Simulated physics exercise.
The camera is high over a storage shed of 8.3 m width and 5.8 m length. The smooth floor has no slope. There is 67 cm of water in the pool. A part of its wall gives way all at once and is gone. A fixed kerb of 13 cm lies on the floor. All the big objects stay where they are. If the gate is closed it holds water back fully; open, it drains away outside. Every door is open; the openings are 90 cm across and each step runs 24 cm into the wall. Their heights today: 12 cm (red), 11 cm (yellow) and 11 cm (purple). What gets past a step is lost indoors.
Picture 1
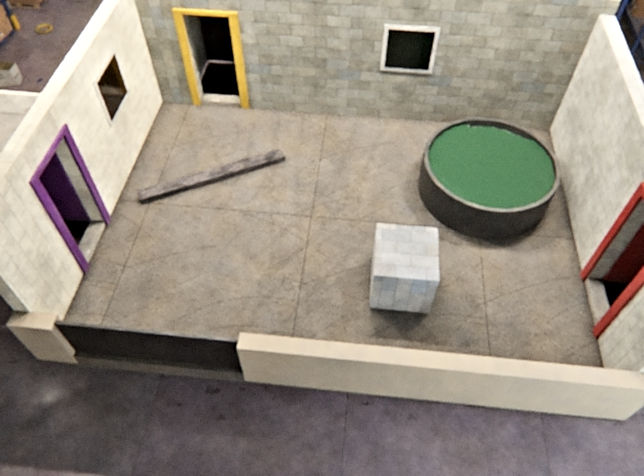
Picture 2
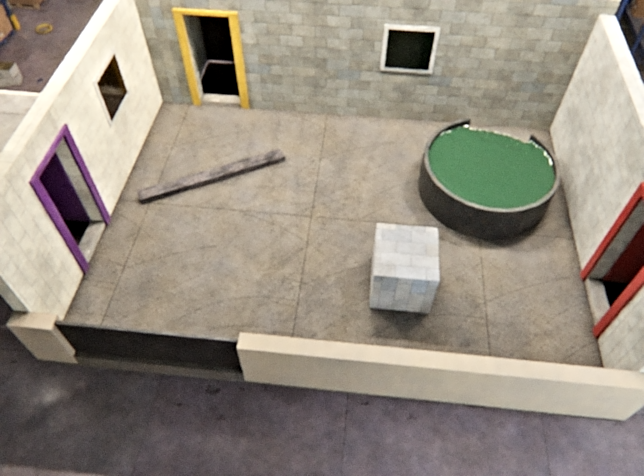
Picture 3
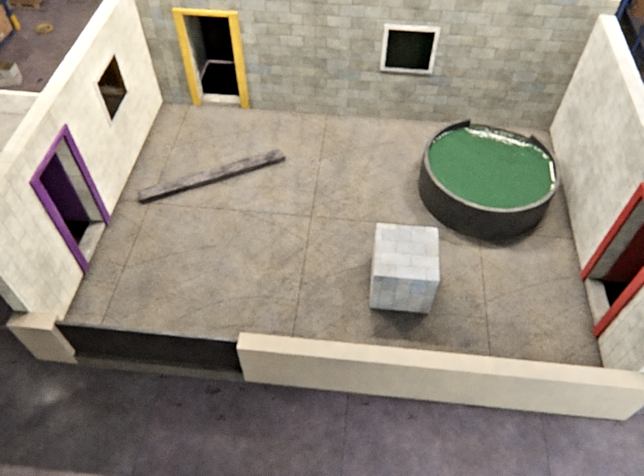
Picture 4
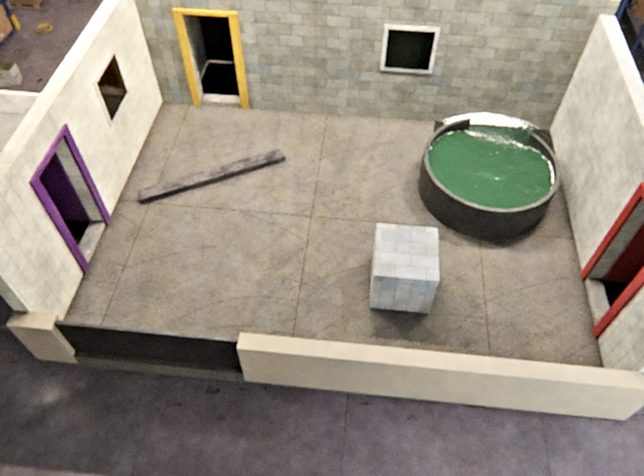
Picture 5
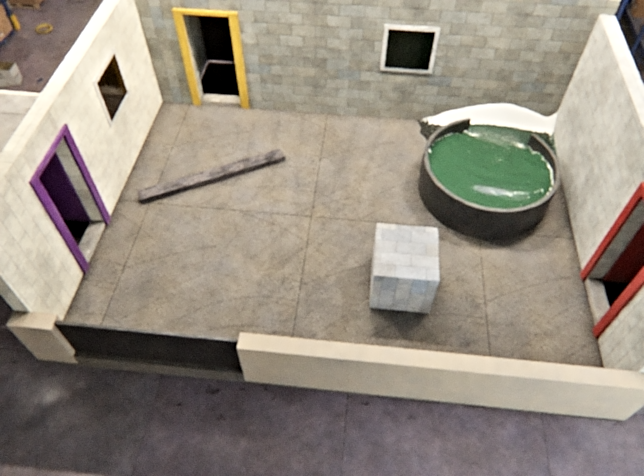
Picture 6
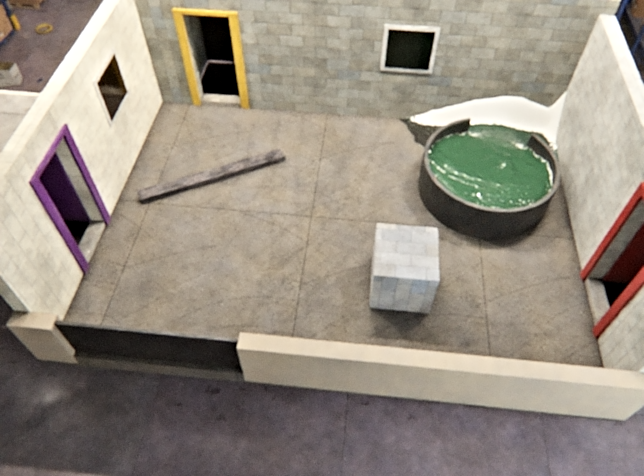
Storage shed with yellow, purple and red doorways, the round pool's far rim opening and water spreading along the back wall.
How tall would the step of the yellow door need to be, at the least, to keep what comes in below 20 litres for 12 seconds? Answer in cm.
It would have to be roughly 5 cm high.
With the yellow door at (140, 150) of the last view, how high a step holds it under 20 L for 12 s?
Roughly 8.0 cm.
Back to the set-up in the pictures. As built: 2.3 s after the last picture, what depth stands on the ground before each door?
In cm: Red 6, yellow 4, purple 0.
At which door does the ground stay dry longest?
The purple one.
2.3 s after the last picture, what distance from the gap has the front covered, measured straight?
Roughly 6.2 m.
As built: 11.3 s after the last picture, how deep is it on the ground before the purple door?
Some 6.5 cm.
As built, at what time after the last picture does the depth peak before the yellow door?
At about 10.5 s.
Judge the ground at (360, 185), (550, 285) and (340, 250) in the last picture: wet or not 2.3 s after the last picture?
In turn: Under water, flooded, still dry.
Then, 0.7 s after the last picture water covers 10 % of the floor, deepest (64 cm) near (541, 130); it has not reached the yellow door.
Then, 2.3 s after the last picture water covers 45 % of the floor, deepest (36 cm) near (561, 180); 4 cm at the yellow door, 0 litres in over its 11 cm step.
Then, 11.3 s after the last picture water covers 95 % of the floor, deepest (11 cm) near (498, 132); 8 cm at the yellow door, 0 litres in over its 11 cm step.
At the yellow door as built, the water peaked near 8 cm, 10.7 s after the last picture.
With a step of 4.5 cm, 26 litres would have come in within the 12 s; with 5.5 cm, 14 litres. So under 20 litres takes about 5 cm.
